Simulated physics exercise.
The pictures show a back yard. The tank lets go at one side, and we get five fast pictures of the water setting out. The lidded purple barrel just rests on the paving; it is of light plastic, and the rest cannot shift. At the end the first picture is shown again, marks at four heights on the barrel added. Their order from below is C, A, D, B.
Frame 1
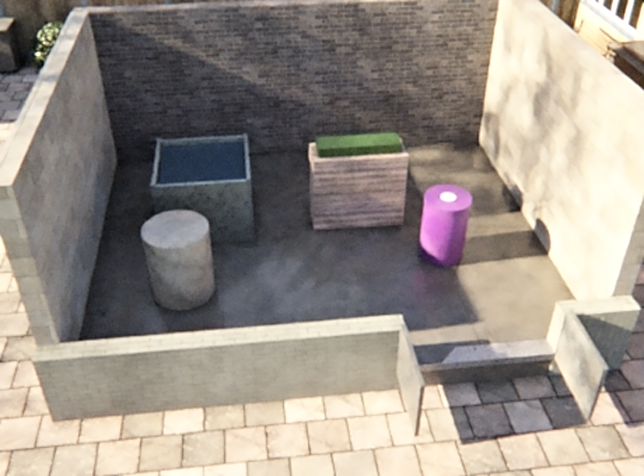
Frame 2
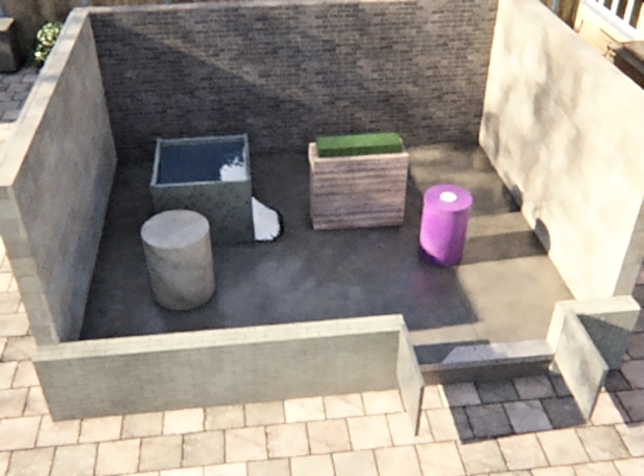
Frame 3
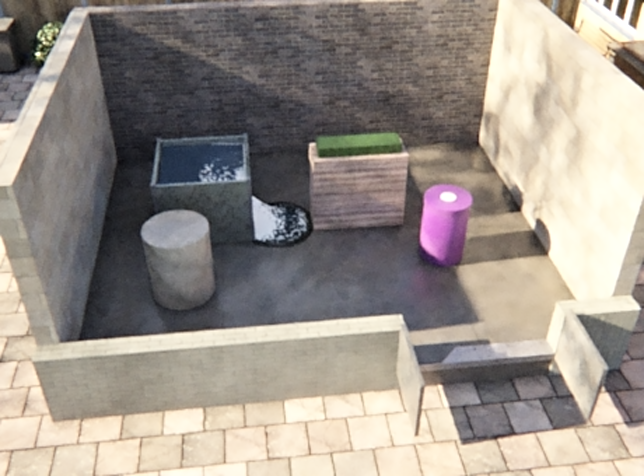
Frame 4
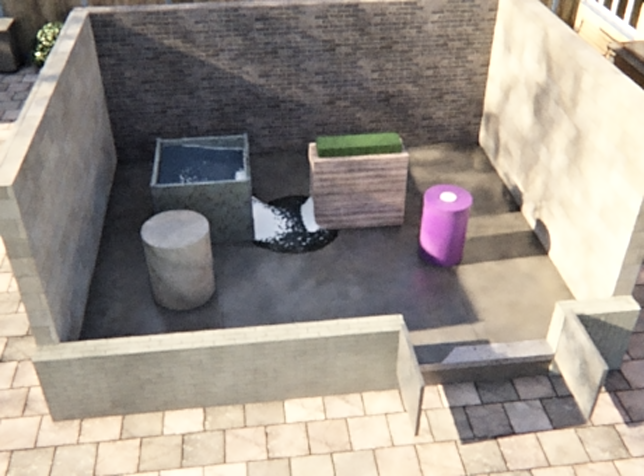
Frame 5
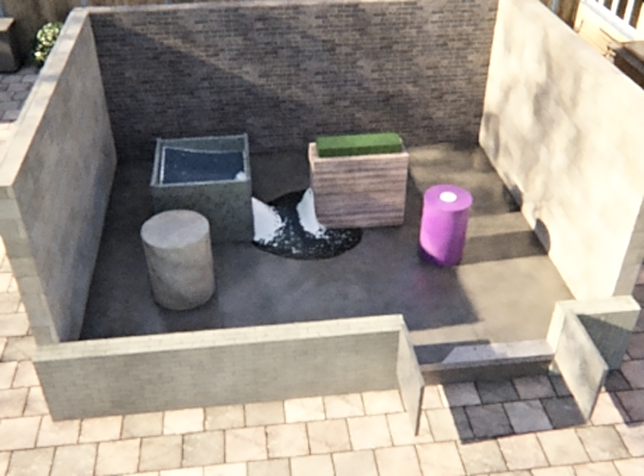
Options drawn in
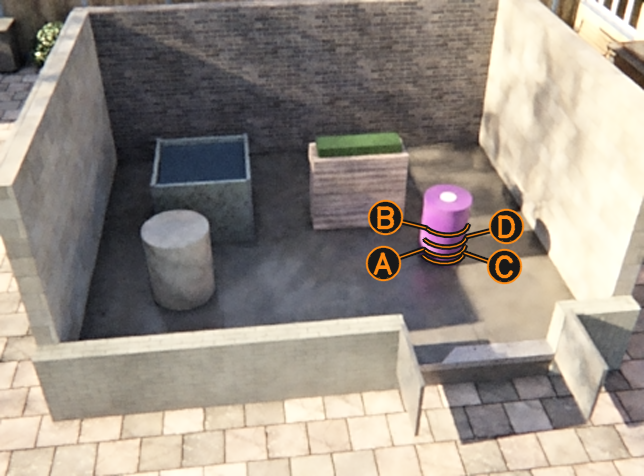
Water pours from the right side of a square tank and spreads across the walled yard's floor.
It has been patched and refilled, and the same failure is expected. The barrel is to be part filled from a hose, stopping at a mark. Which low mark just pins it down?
The answer is mark A.
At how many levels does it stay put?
Three.
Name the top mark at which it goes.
C it is.
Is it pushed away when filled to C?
Yes, that goes wrong.
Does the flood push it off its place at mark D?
No, not at all.
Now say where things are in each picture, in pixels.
Lid of the purple barrel at (448, 197); tank full, its middle at (203, 164); open gate at (479, 311), in the first picture.
In the second picture, 1 % of the ground under water, its edge towards the barrel at (275, 226).
In the third picture, 3 % of the ground under water, its edge towards the barrel at (282, 240).
In the fourth picture, 4 % of the ground under water, its edge towards the barrel at (302, 249).
Lid of the purple barrel at (448, 197); 6 % of the ground under water, its edge towards the barrel at (340, 249), in the fifth picture.
In orange, A at (448, 256); B at (451, 235); C at (447, 263); D at (449, 247); from the bottom up C, A, D, B.
If A is chosen, it does not move.
If B is chosen, it does not move.
If C is chosen, it is pushed about half its own width away.
If D is chosen, it does not move.
